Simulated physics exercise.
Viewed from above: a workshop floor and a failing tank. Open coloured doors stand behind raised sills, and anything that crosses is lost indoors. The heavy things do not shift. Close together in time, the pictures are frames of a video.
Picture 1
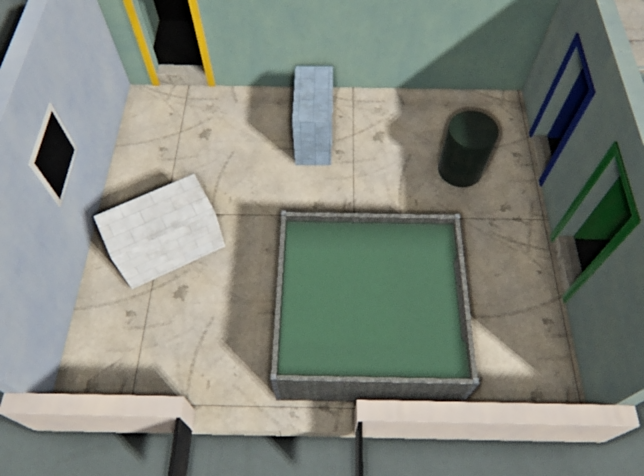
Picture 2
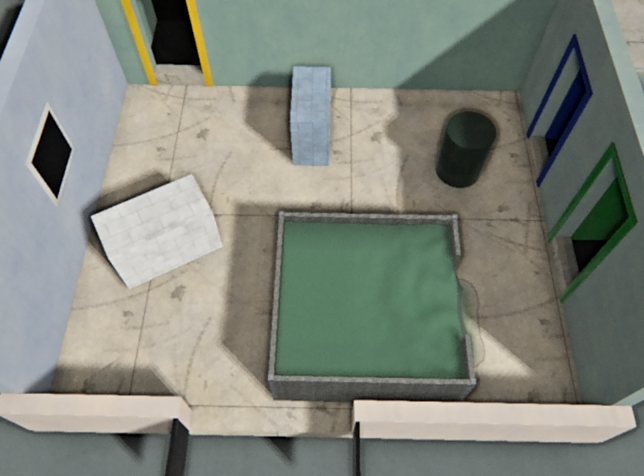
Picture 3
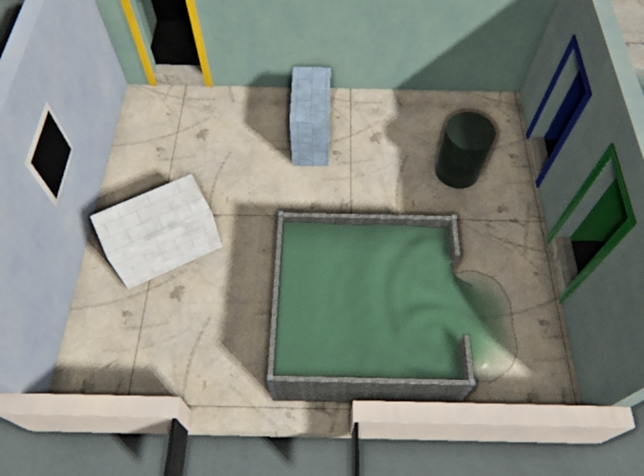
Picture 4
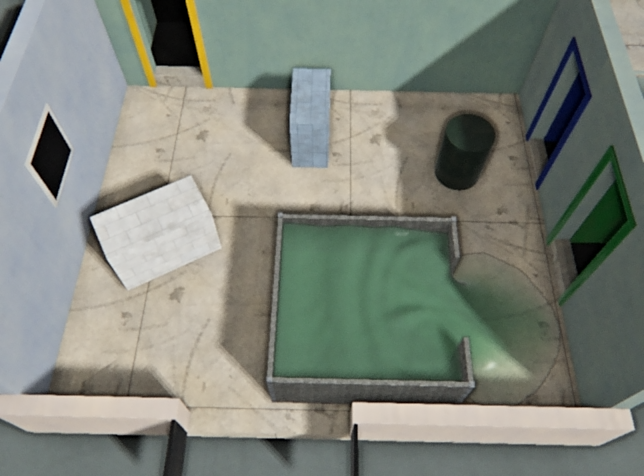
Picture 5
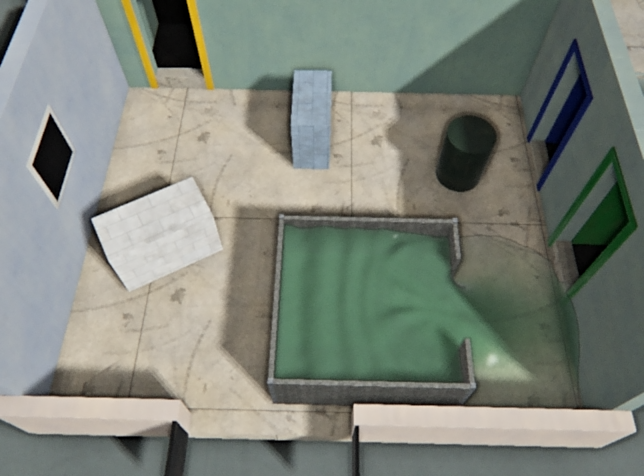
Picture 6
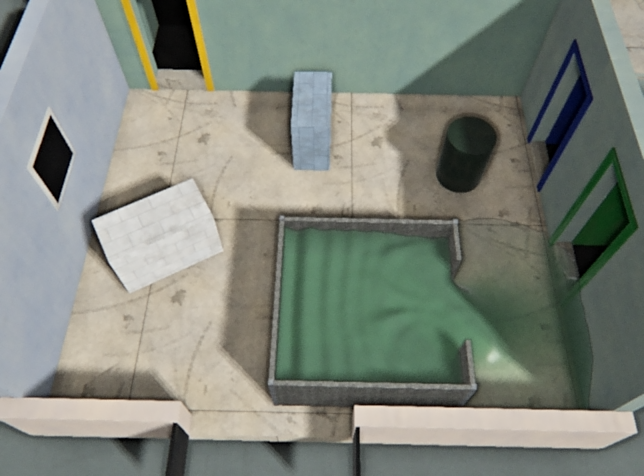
Green water pouring through a gap in the right side of an open tank, spreading across the workshop floor toward the right wall.
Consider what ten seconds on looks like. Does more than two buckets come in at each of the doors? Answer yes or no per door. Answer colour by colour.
The yellow door no, the blue door yes, the green door yes.
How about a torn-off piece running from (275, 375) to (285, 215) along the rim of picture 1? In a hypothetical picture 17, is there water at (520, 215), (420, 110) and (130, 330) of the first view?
Taking the three spots as listed, they end up spared, spared and inundated.
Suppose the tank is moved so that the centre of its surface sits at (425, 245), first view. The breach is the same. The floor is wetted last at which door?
I'd pick the door marked yellow.
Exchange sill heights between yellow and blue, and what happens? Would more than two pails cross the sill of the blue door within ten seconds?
Then: The blue door stays within the limit.
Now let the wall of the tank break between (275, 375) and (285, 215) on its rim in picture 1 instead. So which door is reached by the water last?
The green one, I reckon.
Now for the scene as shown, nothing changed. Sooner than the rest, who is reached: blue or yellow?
Answer: The blue one.
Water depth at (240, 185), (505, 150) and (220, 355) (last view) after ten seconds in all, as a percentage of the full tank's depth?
Respectively near 4, 14 and 2 per cent.
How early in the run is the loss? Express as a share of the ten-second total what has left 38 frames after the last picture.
Around 80 percent.
A moment on, water covers 15 % of the floor; the yellow door not reached, the blue door wet at the sill, nothing in, the green door over two buckets in.
Next, water covers 25 % of the floor; the yellow door not reached, the blue door wet at the sill, nothing in, the green door far over two buckets in.
Then, water covers 45 % of the floor; the yellow door not reached, the blue door under two buckets in, the green door far over two buckets in.
Later, water covers 70 % of the floor; the yellow door wet at the sill, nothing in, the blue door over two buckets in, the green door far over two buckets in.
In the end, water covers 95 % of the floor; the yellow door wet at the sill, nothing in, the blue door far over two buckets in, the green door far over two buckets in.
